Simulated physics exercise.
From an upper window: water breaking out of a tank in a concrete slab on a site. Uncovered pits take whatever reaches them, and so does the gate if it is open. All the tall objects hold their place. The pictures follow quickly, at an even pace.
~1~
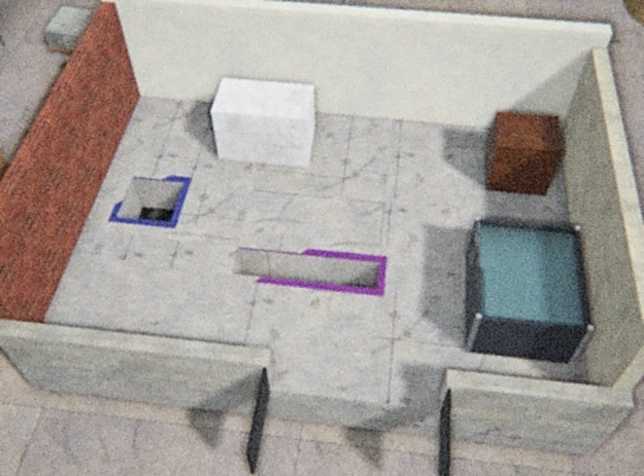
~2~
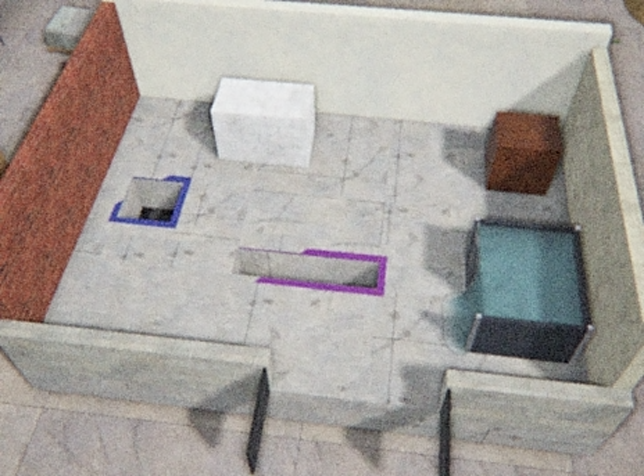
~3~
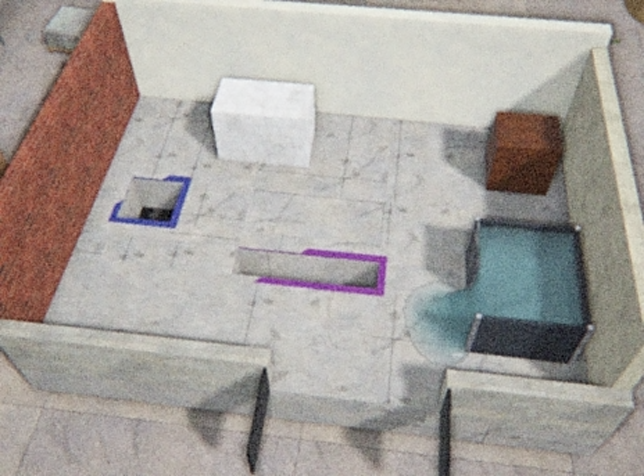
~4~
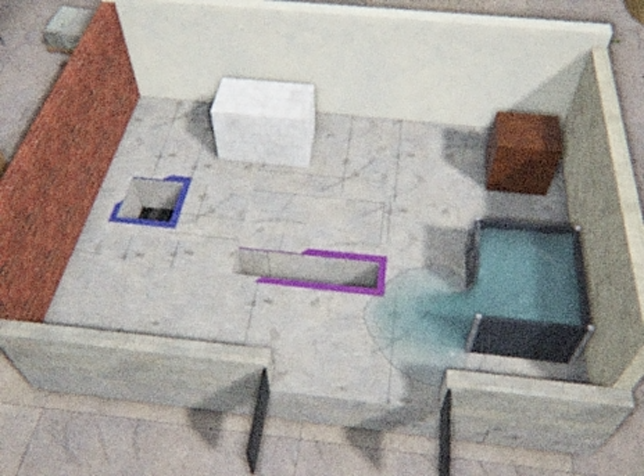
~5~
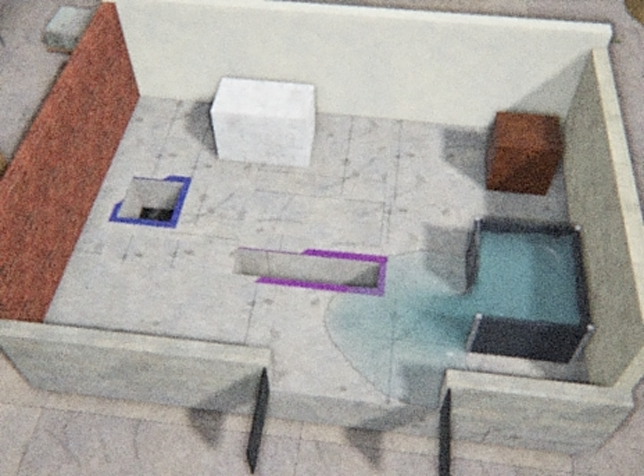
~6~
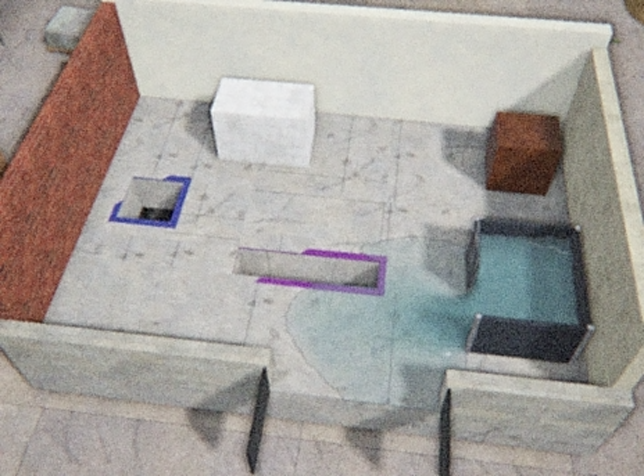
Water pours from the left side of a dark tank and spreads leftward across the floor.
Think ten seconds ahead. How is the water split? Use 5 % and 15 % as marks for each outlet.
In the end: The gate takes over 15 %; the purple pit takes over 15 %; the blue pit takes from 5 to 15 %.
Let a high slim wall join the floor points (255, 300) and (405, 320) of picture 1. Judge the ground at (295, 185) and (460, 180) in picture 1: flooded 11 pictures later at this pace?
In turn: Wet, clear.
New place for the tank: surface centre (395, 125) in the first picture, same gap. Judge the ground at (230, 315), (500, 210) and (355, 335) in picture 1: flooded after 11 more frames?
In that order: Clear, no water, free of water.
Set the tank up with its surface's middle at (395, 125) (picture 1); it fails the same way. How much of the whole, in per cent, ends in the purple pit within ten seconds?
Roughly, in per cent: Purple 12.
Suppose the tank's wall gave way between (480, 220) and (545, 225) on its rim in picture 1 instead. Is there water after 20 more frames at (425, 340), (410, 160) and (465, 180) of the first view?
In turn: Free of water, wet, covered.
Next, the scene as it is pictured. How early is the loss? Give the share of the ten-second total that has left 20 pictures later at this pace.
Close to 55 %.
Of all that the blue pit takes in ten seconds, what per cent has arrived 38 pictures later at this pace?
Roughly 55 per cent.
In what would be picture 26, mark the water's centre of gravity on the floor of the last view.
Roughly at (341, 301).
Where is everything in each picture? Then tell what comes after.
In the first frame, still water in the tank at (529, 274).
In the second frame, the front is at (455, 297), out from the gap at (473, 312).
In the third frame, water pours out at (472, 314) and has run to (413, 302).
In the fourth frame, the front is at (369, 317), out from the gap at (472, 316).
In the fifth frame, the front is at (330, 316), out from the gap at (472, 316).
In the sixth frame, water pours out at (472, 315) and has run to (293, 326).
A moment on, water covers 30 % of the floor; the gate 5 %, the purple pit 5 %, the blue pit 0 %.
Next, water covers 35 % of the floor; the gate 12 %, the purple pit 11 %, the blue pit 0 %.
Then, water covers 35 % of the floor; the gate 18 %, the purple pit 16 %, the blue pit 0 %.
Later, water covers 45 % of the floor; the gate 24 %, the purple pit 20 %, the blue pit 6 %.
In the end, water covers 55 % of the floor; the gate 28 %, the purple pit 25 %, the blue pit 11 %.
